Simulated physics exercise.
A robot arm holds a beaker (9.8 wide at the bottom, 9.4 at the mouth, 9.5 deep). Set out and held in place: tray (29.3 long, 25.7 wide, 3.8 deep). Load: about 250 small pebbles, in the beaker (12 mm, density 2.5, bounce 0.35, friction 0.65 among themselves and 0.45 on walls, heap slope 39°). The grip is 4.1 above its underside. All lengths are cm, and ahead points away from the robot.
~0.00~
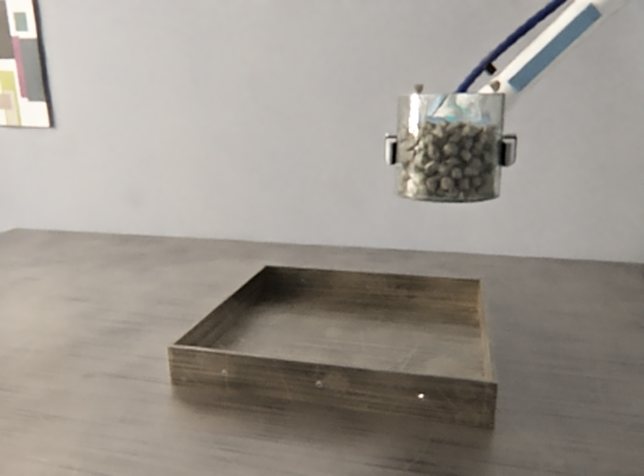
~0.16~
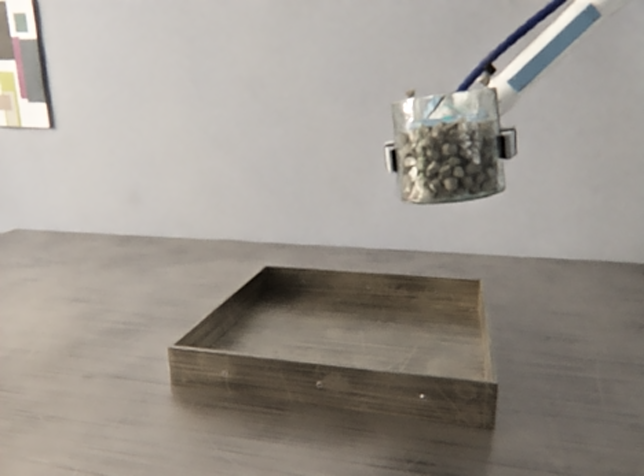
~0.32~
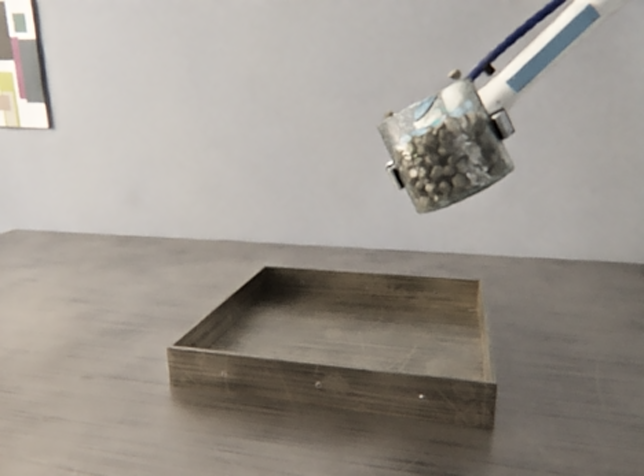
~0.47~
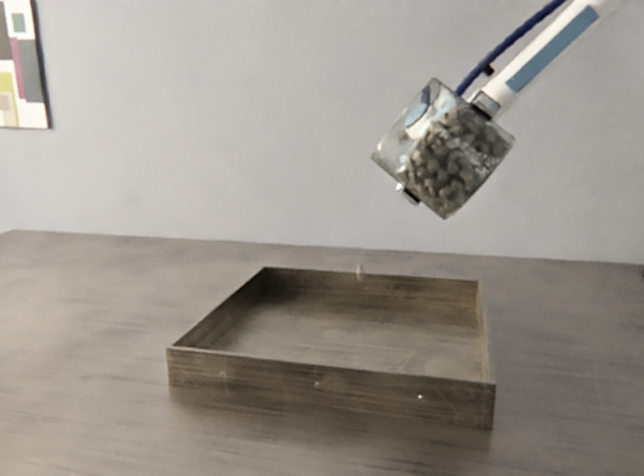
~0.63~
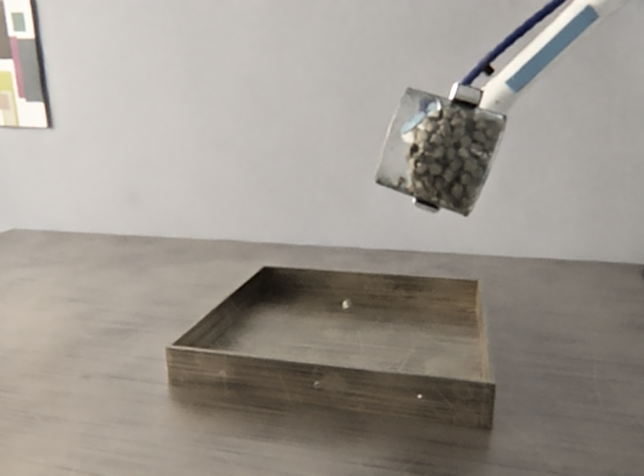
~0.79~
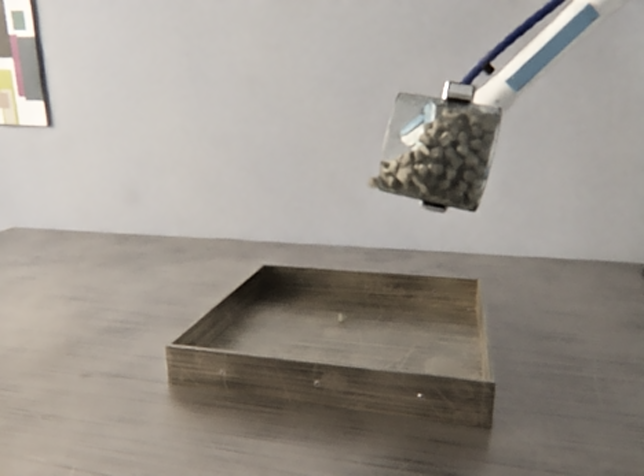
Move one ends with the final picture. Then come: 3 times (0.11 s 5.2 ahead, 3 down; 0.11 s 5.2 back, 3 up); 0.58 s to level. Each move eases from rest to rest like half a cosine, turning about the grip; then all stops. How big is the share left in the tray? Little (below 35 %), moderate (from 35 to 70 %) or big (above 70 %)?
A moderate share, from 35 to 70 %, ends in the tray.
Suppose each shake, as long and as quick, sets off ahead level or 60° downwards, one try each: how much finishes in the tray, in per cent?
Some 80 and 35 per cent.
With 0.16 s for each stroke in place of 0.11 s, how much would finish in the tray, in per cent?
Then about 30 per cent.
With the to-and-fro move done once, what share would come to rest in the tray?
It would be near 25 per cent.
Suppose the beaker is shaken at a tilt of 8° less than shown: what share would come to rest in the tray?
In that case some 30 per cent.
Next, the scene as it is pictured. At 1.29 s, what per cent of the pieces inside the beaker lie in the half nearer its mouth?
About 25 per cent.
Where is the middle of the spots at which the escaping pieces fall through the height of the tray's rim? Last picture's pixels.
Around (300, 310).
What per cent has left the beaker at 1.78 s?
About 50 per cent by then.
After 1.29 s, tilted 80° forward, highest piece 23 above the table; 165 in the beaker, 67 in the tray, 1 on the table or floor, 21 in flight or on a rim.
After 1.78 s, tilted 31° forward, highest piece 24 above the table; 129 in the tray, 123 in the beaker, 2 on the table or floor.
After 2.23 s, level, highest piece 24 above the table; 129 in the tray, 123 in the beaker, 2 on the table or floor.
After 3.28 s, level, highest piece 24 above the table; 129 in the tray, 123 in the beaker, 2 on the table or floor.
In the end, 129 in the tray, 123 in the beaker, 2 on the table or floor. That is 51 % in the tray.
